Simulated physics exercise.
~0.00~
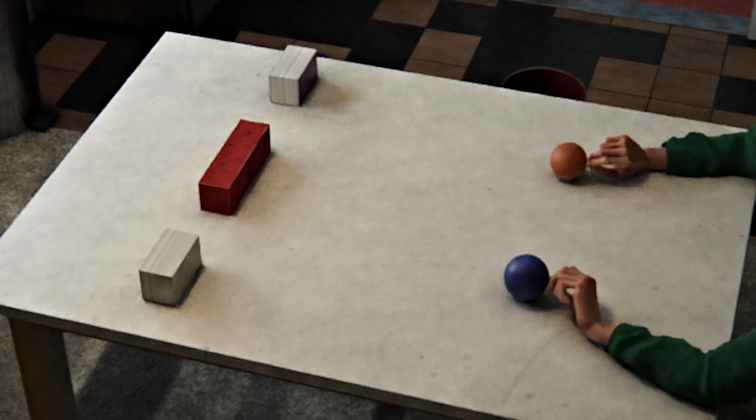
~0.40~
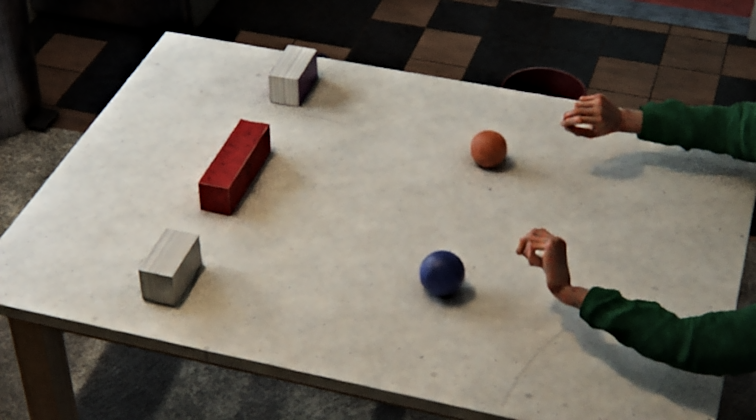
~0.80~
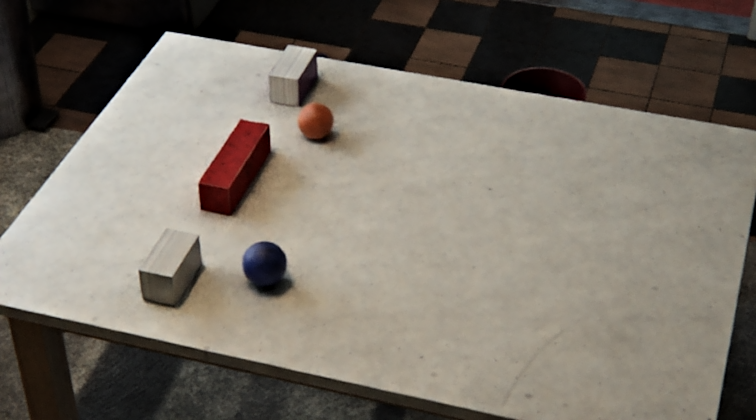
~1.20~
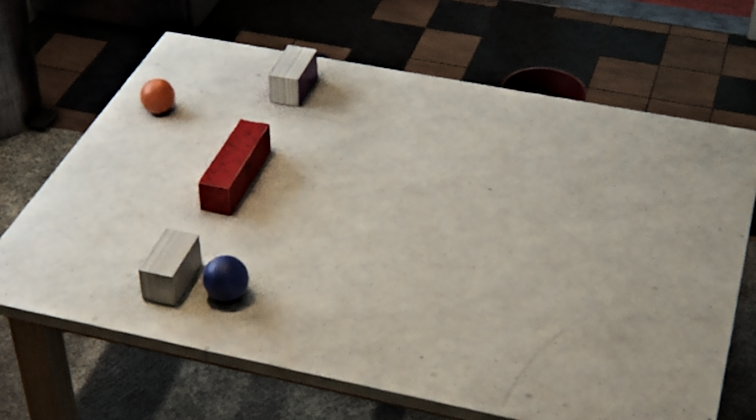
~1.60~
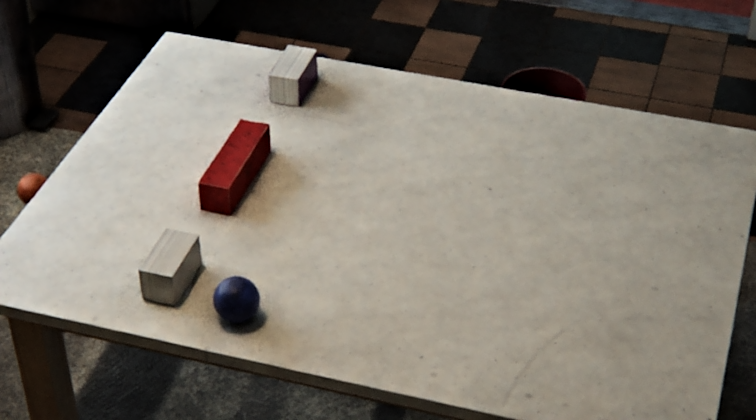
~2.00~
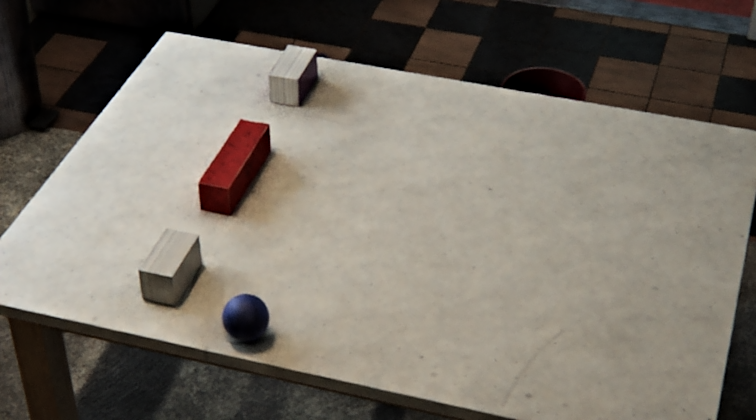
In the video, two hands release an orange and a blue ball, which roll left across a table toward three blocks; the orange passes through a gap and drops off the far edge, while the blue ball hits the nearest pale block and rebounds slightly toward the front edge.
